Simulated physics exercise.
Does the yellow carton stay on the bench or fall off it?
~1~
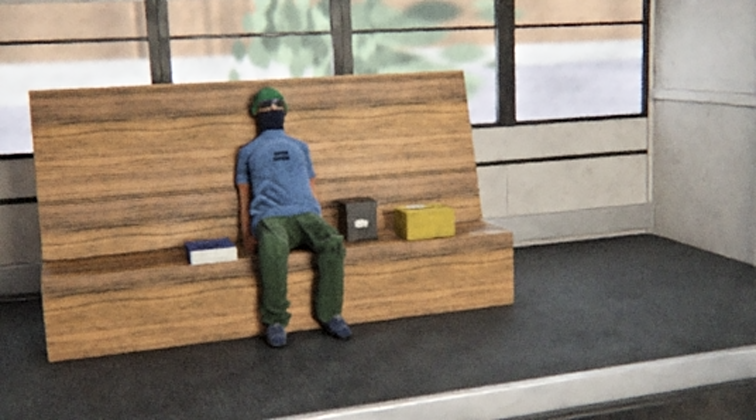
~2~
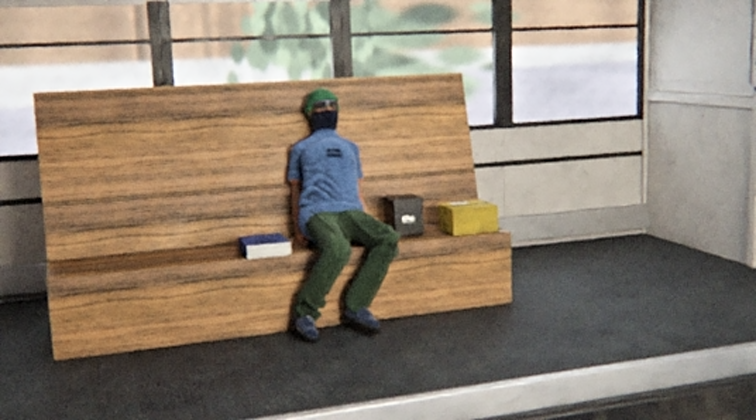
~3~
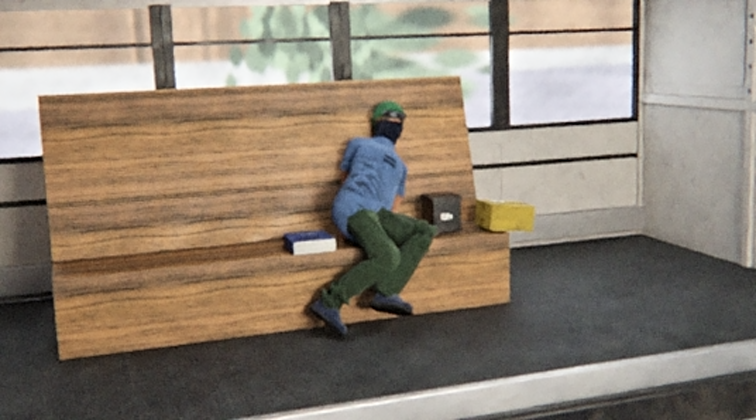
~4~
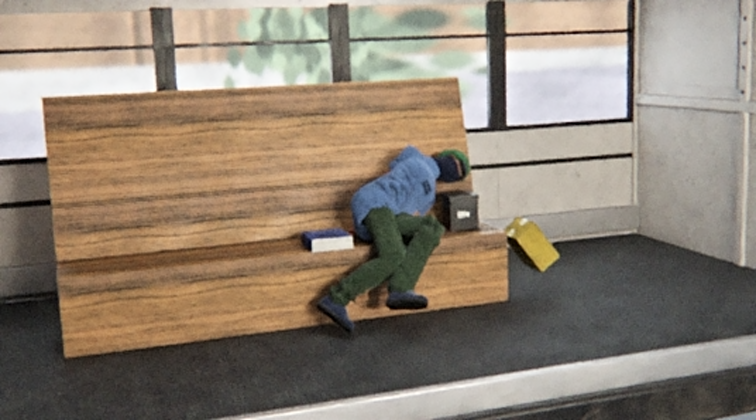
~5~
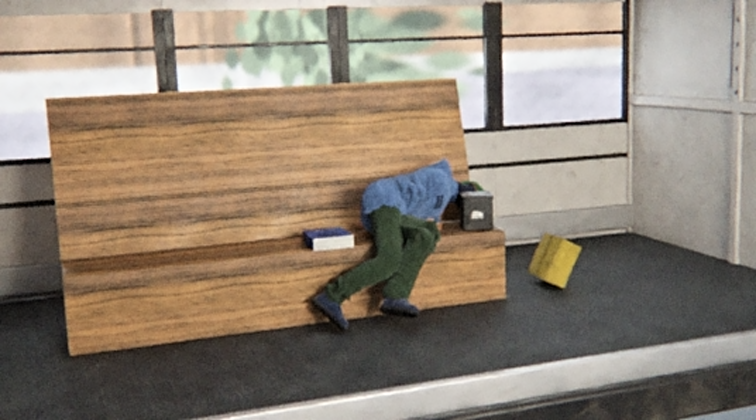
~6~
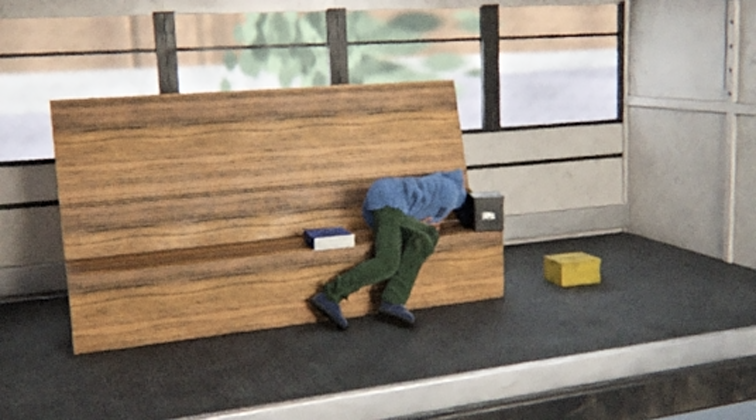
The yellow carton falls off. It slides past the right end of the bench, tumbles over and ends up on the floor.
